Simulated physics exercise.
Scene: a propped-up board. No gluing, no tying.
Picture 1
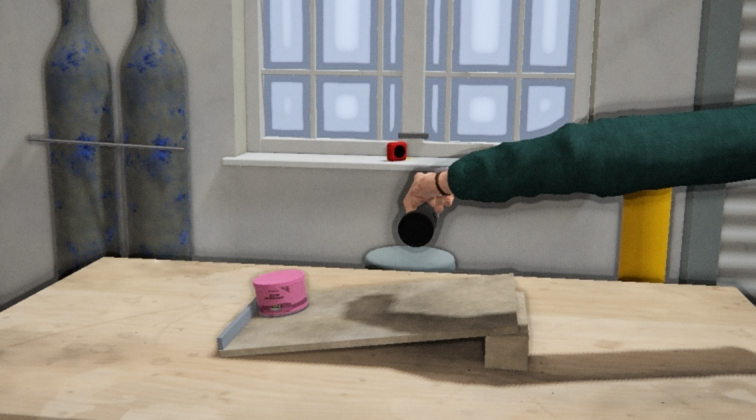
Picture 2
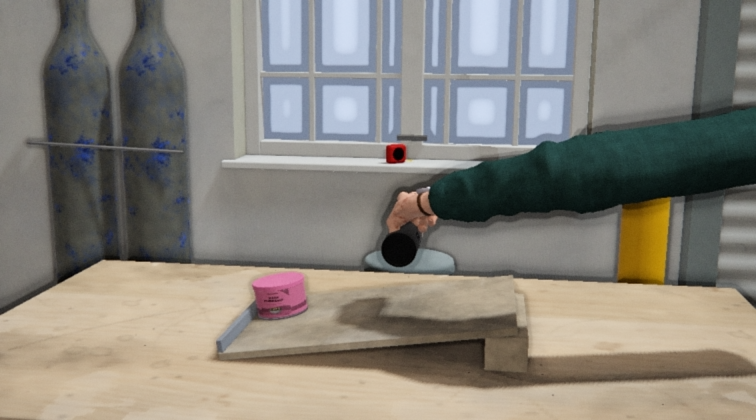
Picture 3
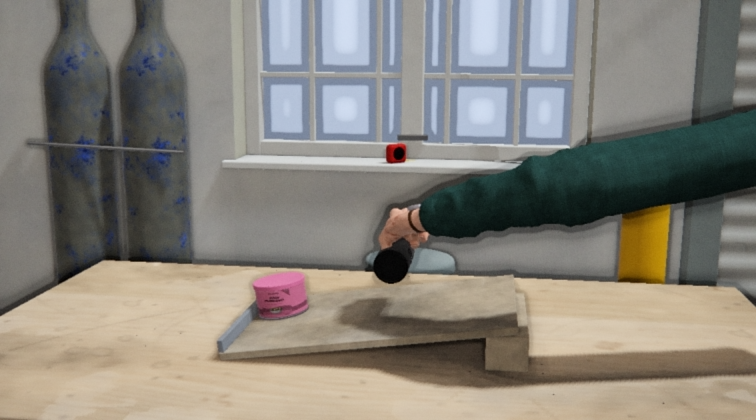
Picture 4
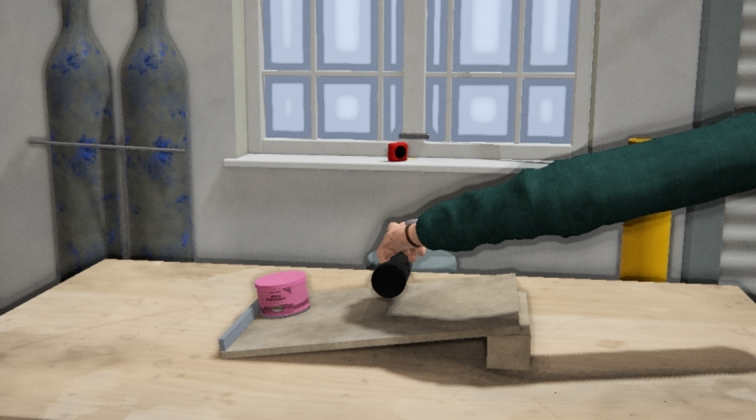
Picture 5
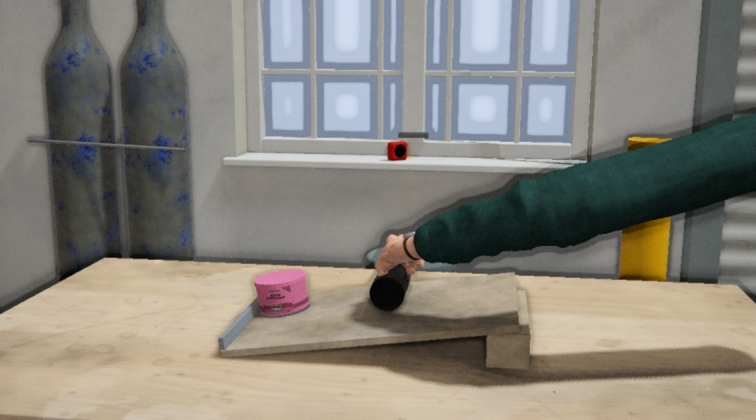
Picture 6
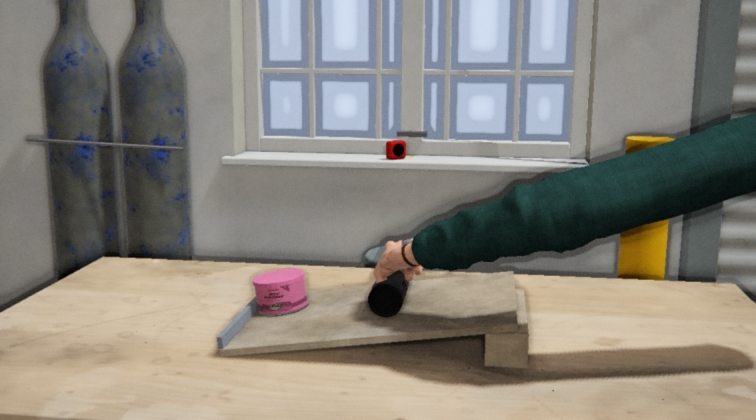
At a wooden workbench by a window, a green-sleeved arm lowering a black cylindrical jar onto a propped-up board beside a pink tub.
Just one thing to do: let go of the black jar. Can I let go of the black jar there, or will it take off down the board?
It will move down the board.
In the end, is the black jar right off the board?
Still on top.
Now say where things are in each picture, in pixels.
In the first frame, still above its spot; black jar (419, 222); pink tub (281, 293).
In the second frame, still above its spot; black jar (403, 241); pink tub (280, 296).
In the third frame, still above its spot; black jar (395, 258); pink tub (281, 295).
In the fourth frame, still above its spot; black jar (393, 271); pink tub (283, 294).
In the fifth frame, still above its spot; black jar (391, 283); pink tub (282, 293).
In the sixth frame, in place under the hand; black jar (390, 290); pink tub (281, 292).
Then, 0.50 s past the last view, black jar displaced about its own width near (355, 293).
Then, 0.70 s past the last view, black jar displaced well along near (314, 297).
Then, 1.50 s past the last view, black jar displaced well along near (307, 298).
Finally, moved from the start, black jar; pink tub still in place. Final places as the last picture's camera would see them, black jar near (306, 298). The black jar runs down the board.
